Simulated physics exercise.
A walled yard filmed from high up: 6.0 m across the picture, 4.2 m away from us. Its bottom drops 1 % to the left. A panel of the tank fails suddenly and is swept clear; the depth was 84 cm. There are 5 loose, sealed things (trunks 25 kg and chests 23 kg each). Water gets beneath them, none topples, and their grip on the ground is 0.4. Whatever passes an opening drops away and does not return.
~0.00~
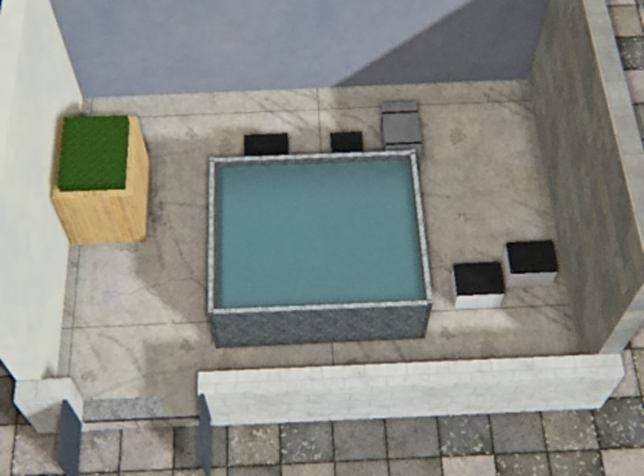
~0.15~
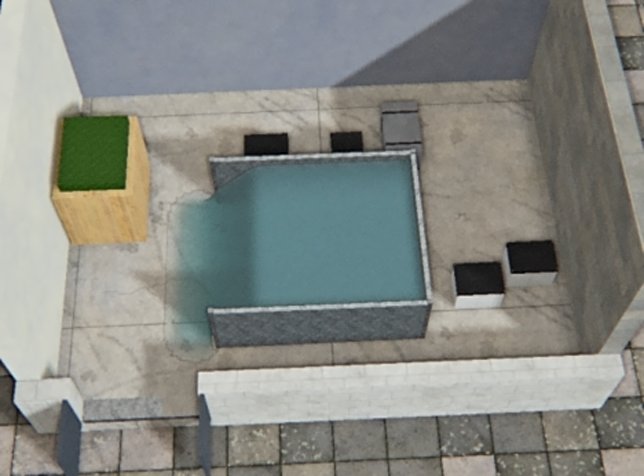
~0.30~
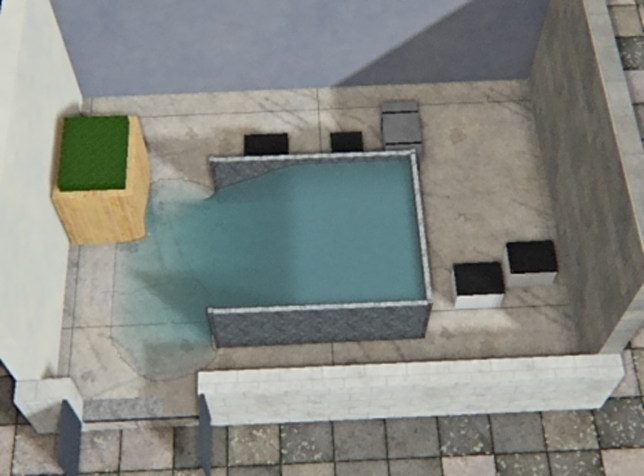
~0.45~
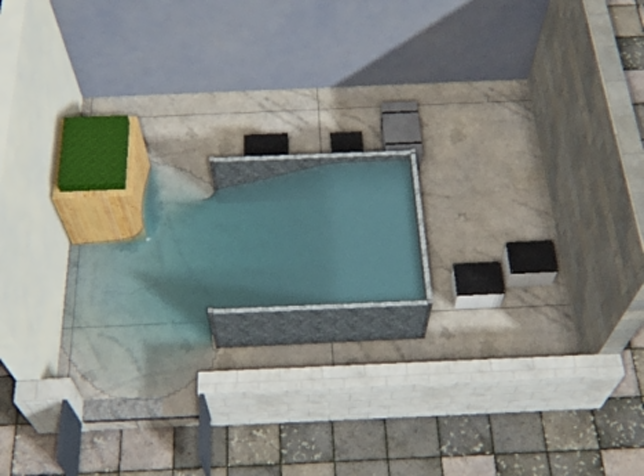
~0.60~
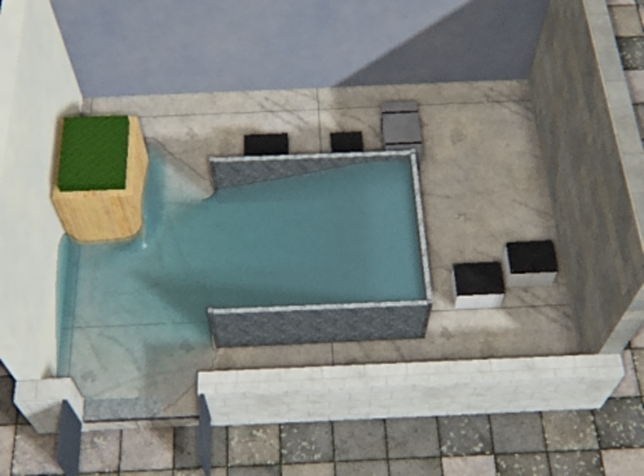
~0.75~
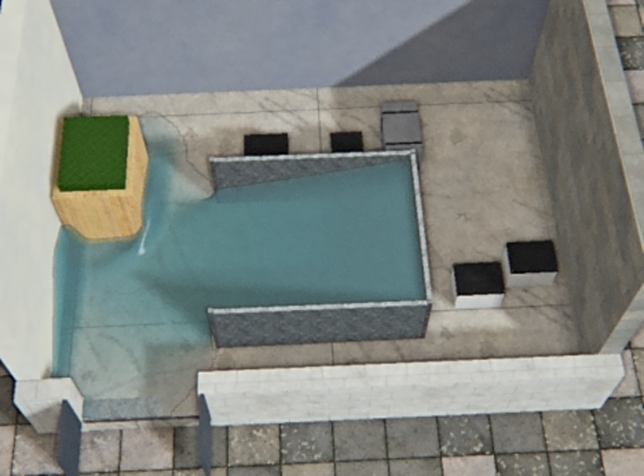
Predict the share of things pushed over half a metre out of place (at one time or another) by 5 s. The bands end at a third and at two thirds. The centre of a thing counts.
It is not even a third.
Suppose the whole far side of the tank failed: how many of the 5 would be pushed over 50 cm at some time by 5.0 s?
Then 5.
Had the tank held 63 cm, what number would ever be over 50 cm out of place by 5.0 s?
Then 0.
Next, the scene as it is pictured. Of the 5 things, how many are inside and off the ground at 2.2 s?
At that moment 0.
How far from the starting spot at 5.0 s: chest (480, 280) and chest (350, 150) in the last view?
In that order: 0 cm, 10 cm.
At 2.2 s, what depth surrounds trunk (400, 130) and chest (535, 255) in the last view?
About 0 and 0 cm.
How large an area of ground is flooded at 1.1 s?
Some 11.0 m2.
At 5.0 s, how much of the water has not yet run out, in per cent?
About 64 per cent.
After 1.1 s 0 of 5 are over 50 cm from their spots; 0 afloat.
After 2.2 s 0 of 5 are over 50 cm from their spots; 0 afloat.
After 3.5 s 0 of 5 are over 50 cm from their spots; 0 afloat.
After 5.0 s 1 of 5 are over 50 cm from their spots, and 1 have been at some point; 0 afloat.
